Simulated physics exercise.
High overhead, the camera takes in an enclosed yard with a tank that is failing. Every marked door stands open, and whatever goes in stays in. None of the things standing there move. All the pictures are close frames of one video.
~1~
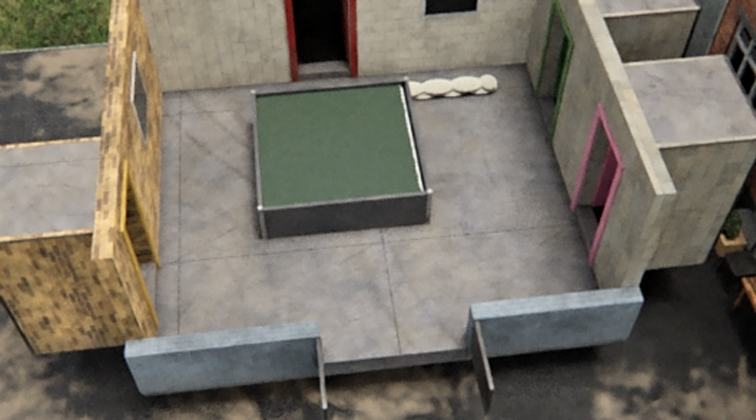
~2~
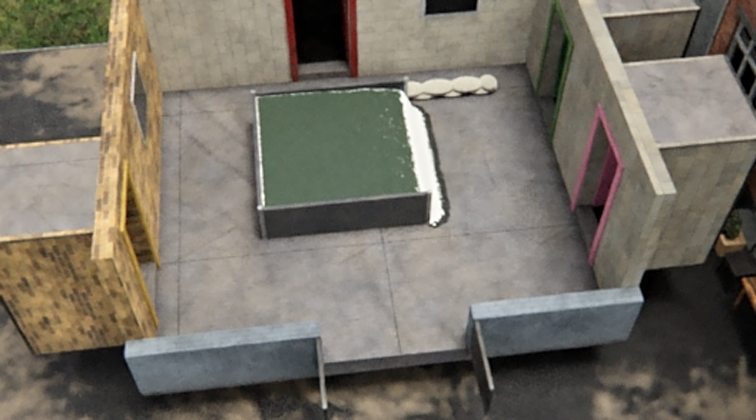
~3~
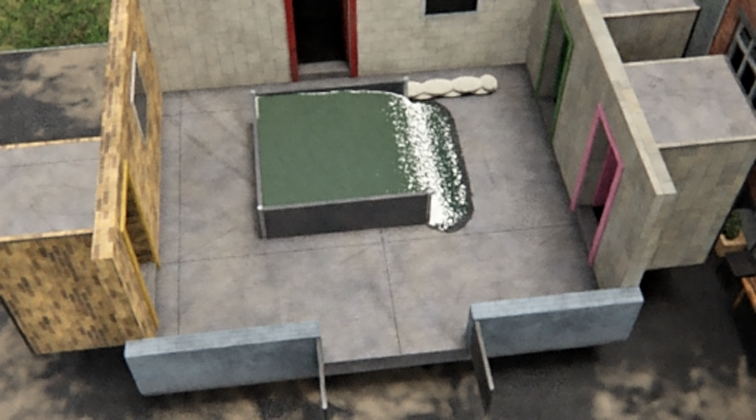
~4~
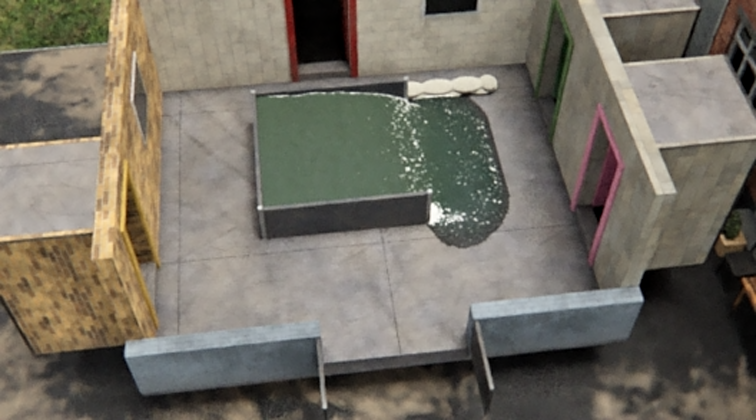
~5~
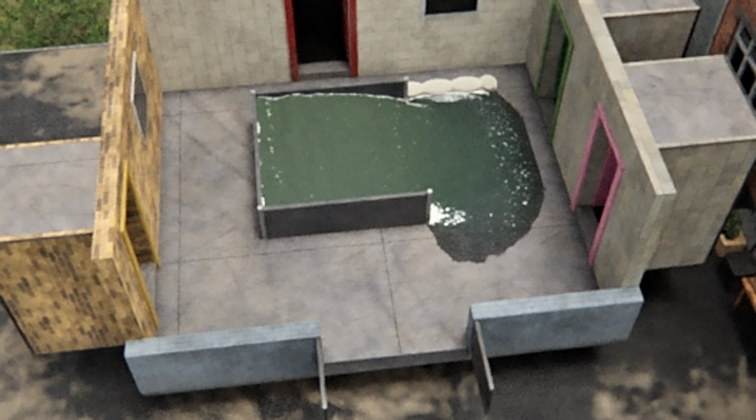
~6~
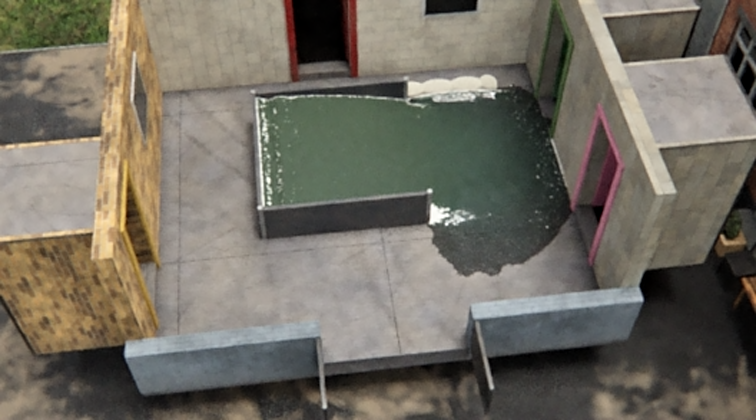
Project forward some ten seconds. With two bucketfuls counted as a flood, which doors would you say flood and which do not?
Result: The yellow door is going to let through no more than allowed, the pink door is going to let through more than allowed, the red door is going to let through no more than allowed, the green door is going to let through more than allowed.
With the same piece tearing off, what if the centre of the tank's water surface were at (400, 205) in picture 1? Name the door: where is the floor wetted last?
That would be the yellow-painted one.
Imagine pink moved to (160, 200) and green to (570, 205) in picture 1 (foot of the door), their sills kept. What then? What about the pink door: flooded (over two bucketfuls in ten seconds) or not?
In this case pink door stays within the limit.
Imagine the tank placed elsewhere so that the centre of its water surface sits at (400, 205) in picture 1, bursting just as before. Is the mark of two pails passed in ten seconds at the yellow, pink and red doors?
Well, the yellow door remains below, the pink door tops the threshold, and the red door remains below.
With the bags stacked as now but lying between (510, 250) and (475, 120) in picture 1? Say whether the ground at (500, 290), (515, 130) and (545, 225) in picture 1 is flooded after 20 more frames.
Soaked, soaked, soaked.
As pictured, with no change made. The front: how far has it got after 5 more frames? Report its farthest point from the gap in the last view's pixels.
(588, 286).
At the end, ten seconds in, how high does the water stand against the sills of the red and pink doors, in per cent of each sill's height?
Some 30 percent, then some 60 percent.
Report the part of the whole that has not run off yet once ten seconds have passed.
About 66 per cent.
A moment on, water covers 30 % of the floor; the yellow door not reached, the pink door under two buckets in, the red door not reached, the green door far over two buckets in.
Next, water covers 35 % of the floor; the yellow door not reached, the pink door over two buckets in, the red door not reached, the green door far over two buckets in.
Then, water covers 60 % of the floor; the yellow door not reached, the pink door over two buckets in, the red door wet at the sill, nothing in, the green door far over two buckets in.
Later, water covers 90 % of the floor; the yellow door wet at the sill, nothing in, the pink door far over two buckets in, the red door wet at the sill, nothing in, the green door far over two buckets in.
In the end, water covers 95 % of the floor; the yellow door wet at the sill, nothing in, the pink door far over two buckets in, the red door wet at the sill, nothing in, the green door far over two buckets in.
